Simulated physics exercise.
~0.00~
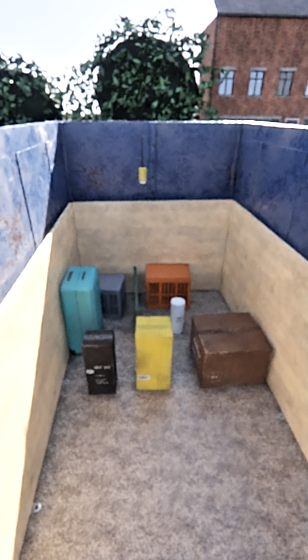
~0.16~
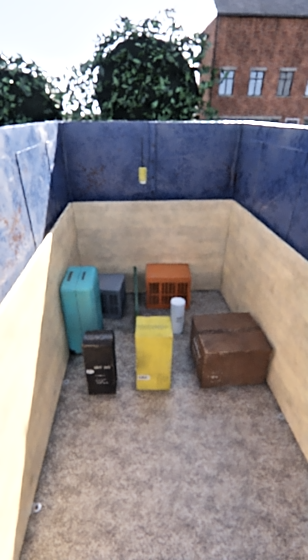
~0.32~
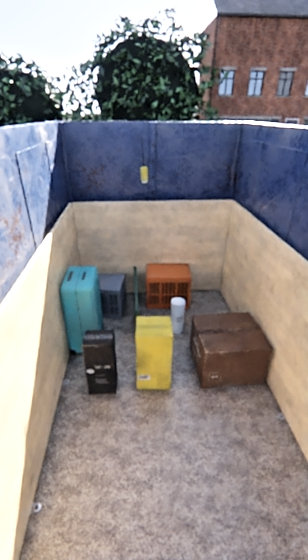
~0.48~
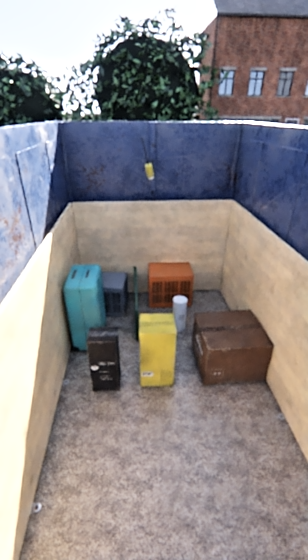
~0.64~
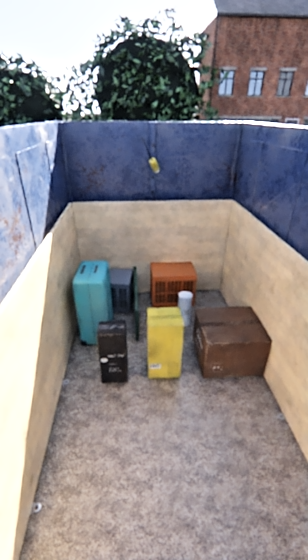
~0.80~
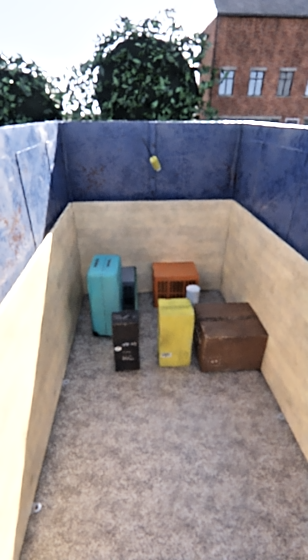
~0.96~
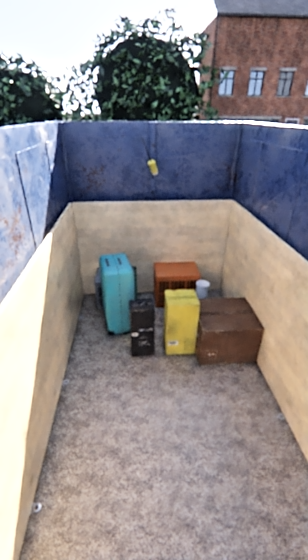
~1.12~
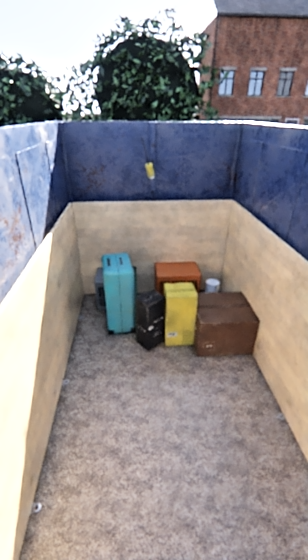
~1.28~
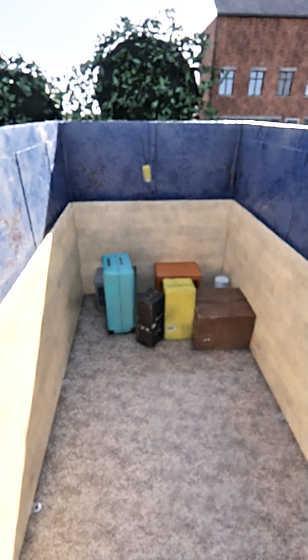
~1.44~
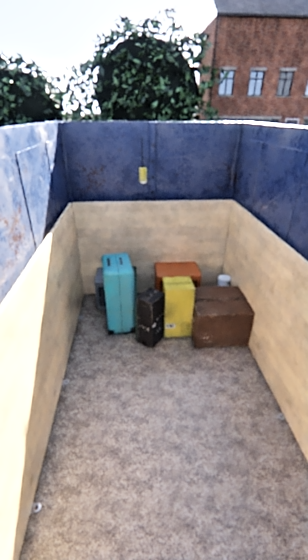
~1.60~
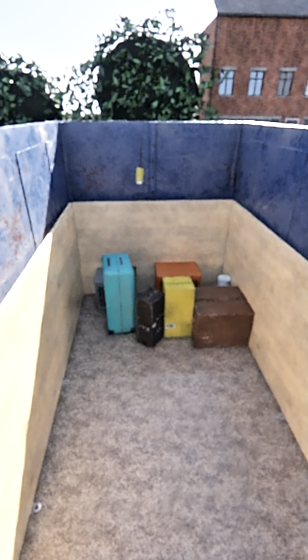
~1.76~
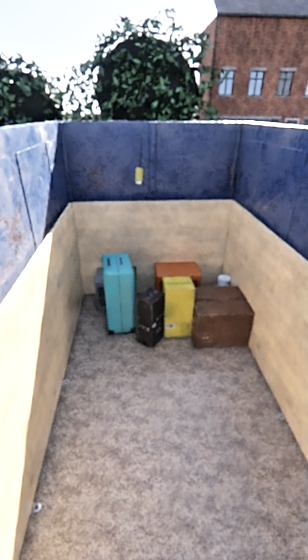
A large brown box stands at the right of an open-topped, wood-lined load bay with blue upper walls, seen from above its rear end. A turquoise case stands at the left, with black and yellow boxes in front and a grey chest, orange chest and white canister behind. At first the load stays still, then a small yellow lamp swings on the far wall. The front boxes and turquoise case slide forwards and right, while the brown box slides forwards. The load bunches near the bulkhead and finally rests there, its tall pieces still upright.
